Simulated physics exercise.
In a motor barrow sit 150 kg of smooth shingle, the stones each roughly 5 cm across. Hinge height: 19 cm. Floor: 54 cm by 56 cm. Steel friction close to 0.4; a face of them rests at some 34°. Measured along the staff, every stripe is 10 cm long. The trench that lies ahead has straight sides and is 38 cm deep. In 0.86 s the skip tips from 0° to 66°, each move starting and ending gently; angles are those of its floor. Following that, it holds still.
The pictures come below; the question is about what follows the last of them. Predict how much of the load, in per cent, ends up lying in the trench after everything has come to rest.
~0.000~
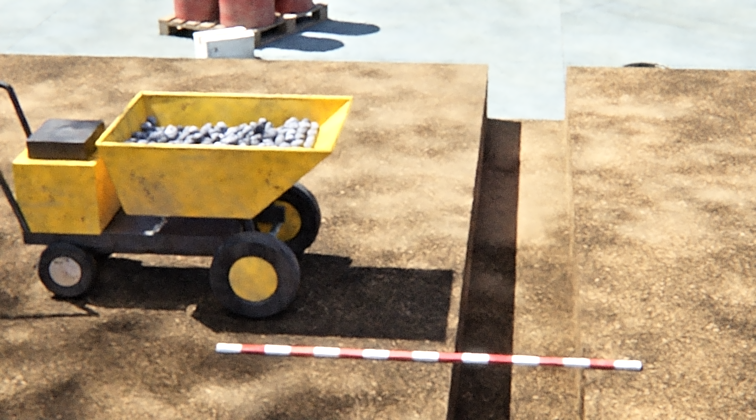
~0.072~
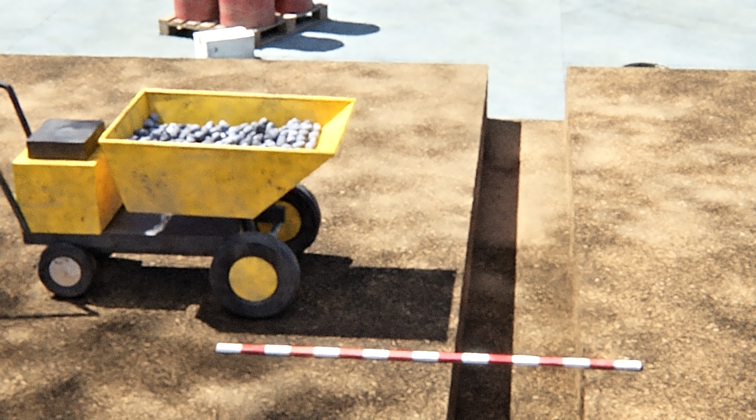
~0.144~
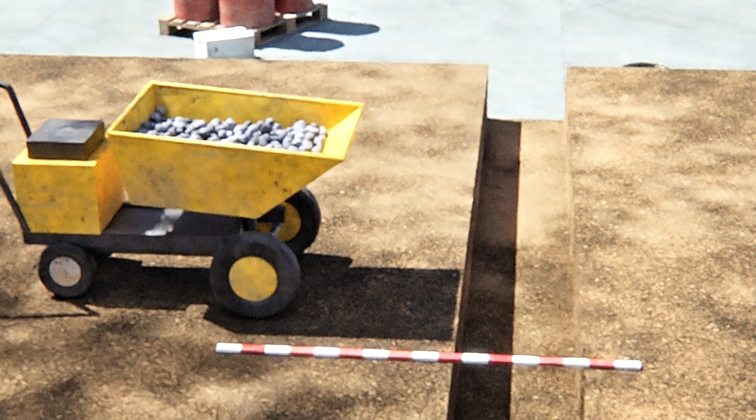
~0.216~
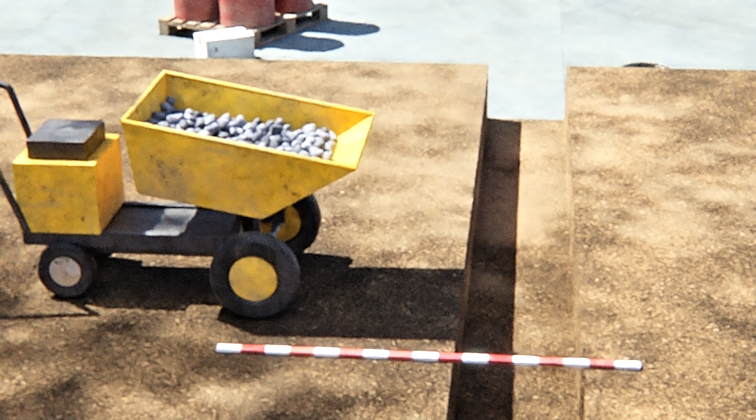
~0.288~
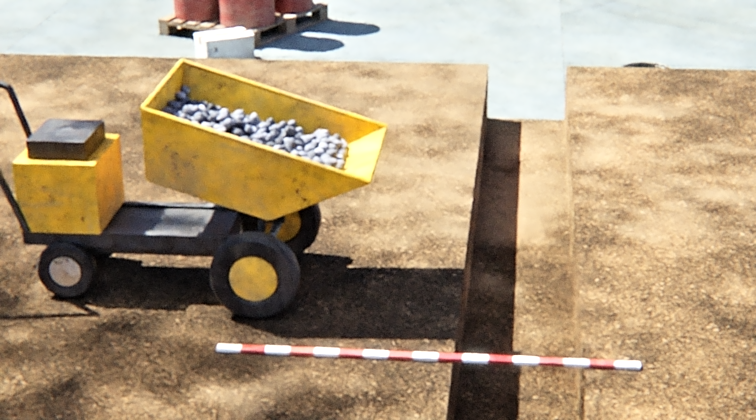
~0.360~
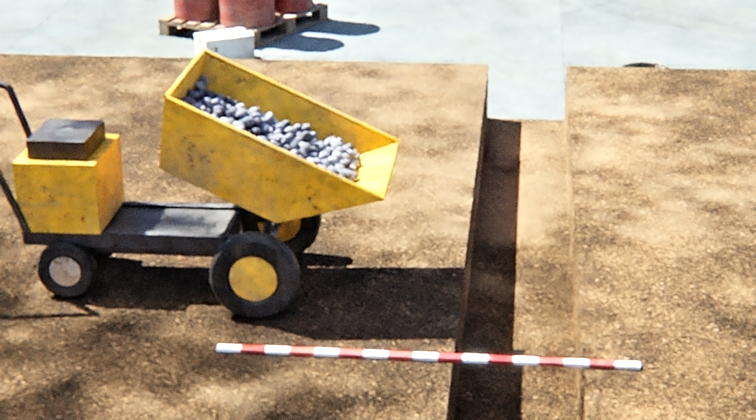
Roughly 76 per cent of it.
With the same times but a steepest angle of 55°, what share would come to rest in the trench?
With that change, near 85 per cent.
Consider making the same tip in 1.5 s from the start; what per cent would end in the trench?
Estimate: About 75 %.
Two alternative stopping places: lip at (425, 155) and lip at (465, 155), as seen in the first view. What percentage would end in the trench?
I'd say some 90 per cent and some 50 per cent.
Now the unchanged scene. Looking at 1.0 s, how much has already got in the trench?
Around 15 per cent of it.
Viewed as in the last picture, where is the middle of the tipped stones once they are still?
(516, 357).
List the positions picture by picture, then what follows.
In the first picture, lip at (331, 152), floor tilted 0°, highest stones at (269, 132).
In the second picture, the skip is at 1°, its lip at (335, 154); the top of the load is at (253, 132); the stones move at 0.3 m/s on average.
In the third picture, lip at (343, 159), floor tilted 5°, highest stones at (188, 125); the stones move at 0.5 m/s on average.
In the fourth picture, the skip is at 10°, its lip at (356, 169); the top of the load is at (181, 116); the stones move at 0.7 m/s on average.
In the fifth picture, lip at (370, 182), floor tilted 17°, highest stones at (182, 104); the stones move at 0.9 m/s on average.
In the sixth picture, the skip is at 25°, its lip at (384, 199); the top of the load is at (199, 94); the stones move at 1.0 m/s on average.
After 0.6 s the floor is at 55°; 100 % in the skip; the foremost stones are at (402, 235).
After 1.0 s the floor is at 66°; 72 % in the skip, 15 % short of the trench, 13 % in the trench; the foremost stones are at (498, 316).
After 1.3 s the floor is at 66°; 22 % in the skip, 20 % short of the trench, 58 % in the trench; the foremost stones are at (573, 361).
After 3.3 s the floor is at 66°; 4 % in the skip, 20 % short of the trench, 76 % in the trench; the foremost stones are at (573, 378).
